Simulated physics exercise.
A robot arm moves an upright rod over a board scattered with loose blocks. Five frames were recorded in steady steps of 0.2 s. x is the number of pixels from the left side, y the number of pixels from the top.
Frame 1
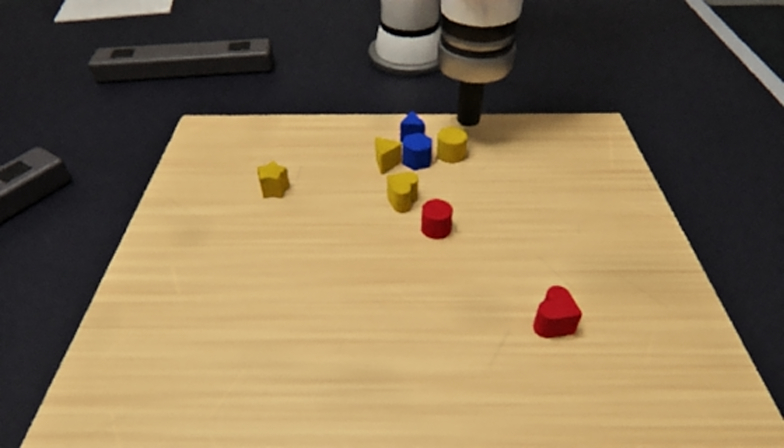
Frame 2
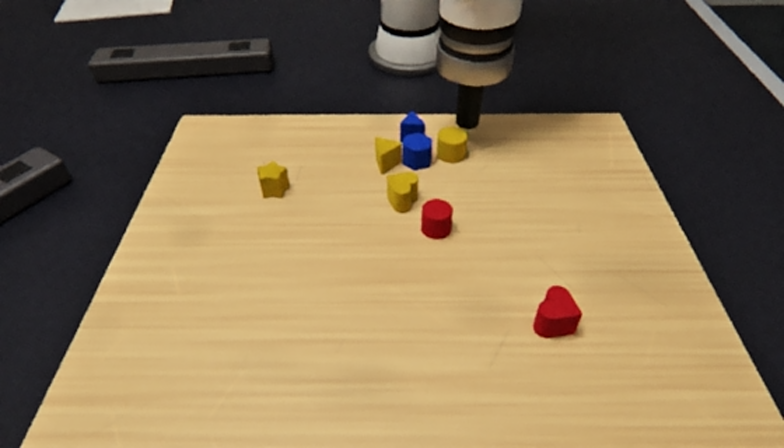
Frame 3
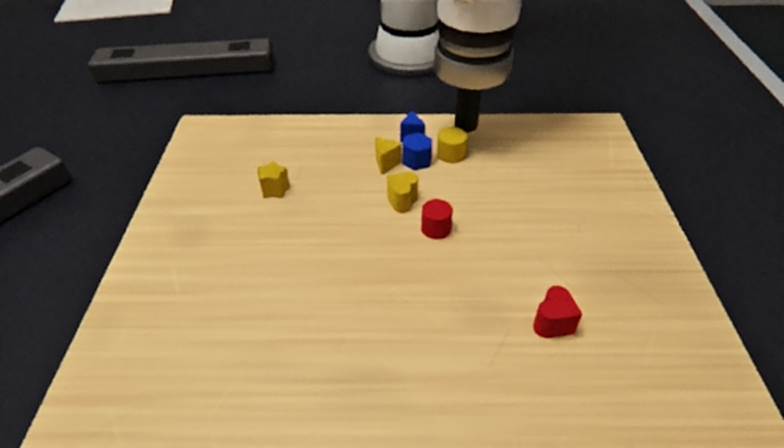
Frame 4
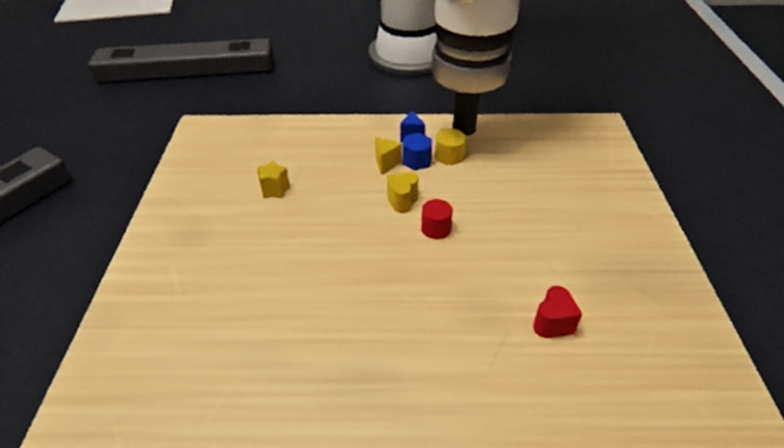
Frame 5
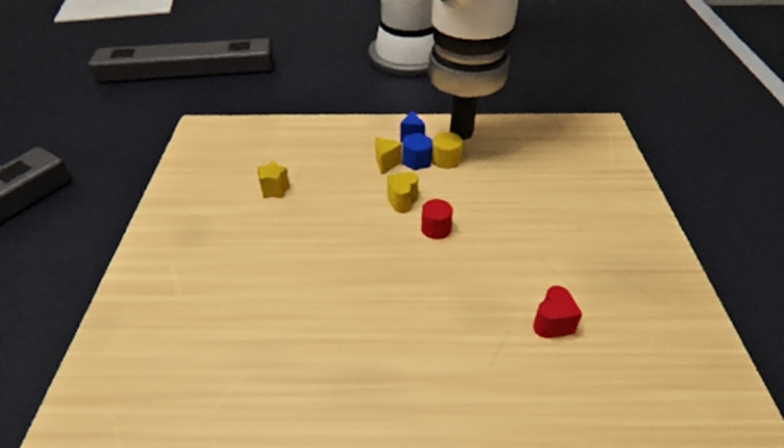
Robot arm inching its dark rod toward the viewer, nudging a yellow cylinder slightly beside blue blocks on a wooden board.
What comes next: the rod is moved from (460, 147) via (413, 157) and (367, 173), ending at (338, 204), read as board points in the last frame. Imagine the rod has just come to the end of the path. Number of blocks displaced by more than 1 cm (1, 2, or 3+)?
My forecast: 3 or more.
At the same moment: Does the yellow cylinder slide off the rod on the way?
Yes
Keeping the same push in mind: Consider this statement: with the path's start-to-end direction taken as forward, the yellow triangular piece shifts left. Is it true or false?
It is false.
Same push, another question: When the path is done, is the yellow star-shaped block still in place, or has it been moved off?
By the end it is where it was.
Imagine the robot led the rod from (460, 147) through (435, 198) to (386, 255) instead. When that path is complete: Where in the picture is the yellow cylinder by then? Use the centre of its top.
Around (396, 185).
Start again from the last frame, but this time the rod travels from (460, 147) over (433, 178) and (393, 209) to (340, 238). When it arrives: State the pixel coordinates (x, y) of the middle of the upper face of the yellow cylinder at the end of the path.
The top centre is at (406, 209).
The first path, step by step. One third of the way, rod (412, 144); yellow triangular piece (372, 145), turned 35° anticlockwise; blue hexagon (395, 150); yellow cylinder (443, 149).
Two thirds of the way, rod (366, 160); yellow triangular piece (346, 147), turned 30° anticlockwise; blue hexagon (362, 171), turned 45° anticlockwise; yellow cylinder (443, 149).
At the end, rod (337, 191); yellow star-shaped block still; yellow triangular piece (343, 147), turned 15° anticlockwise; blue triangular piece still; blue hexagon (351, 201), turned 80° anticlockwise; yellow cylinder (443, 149).
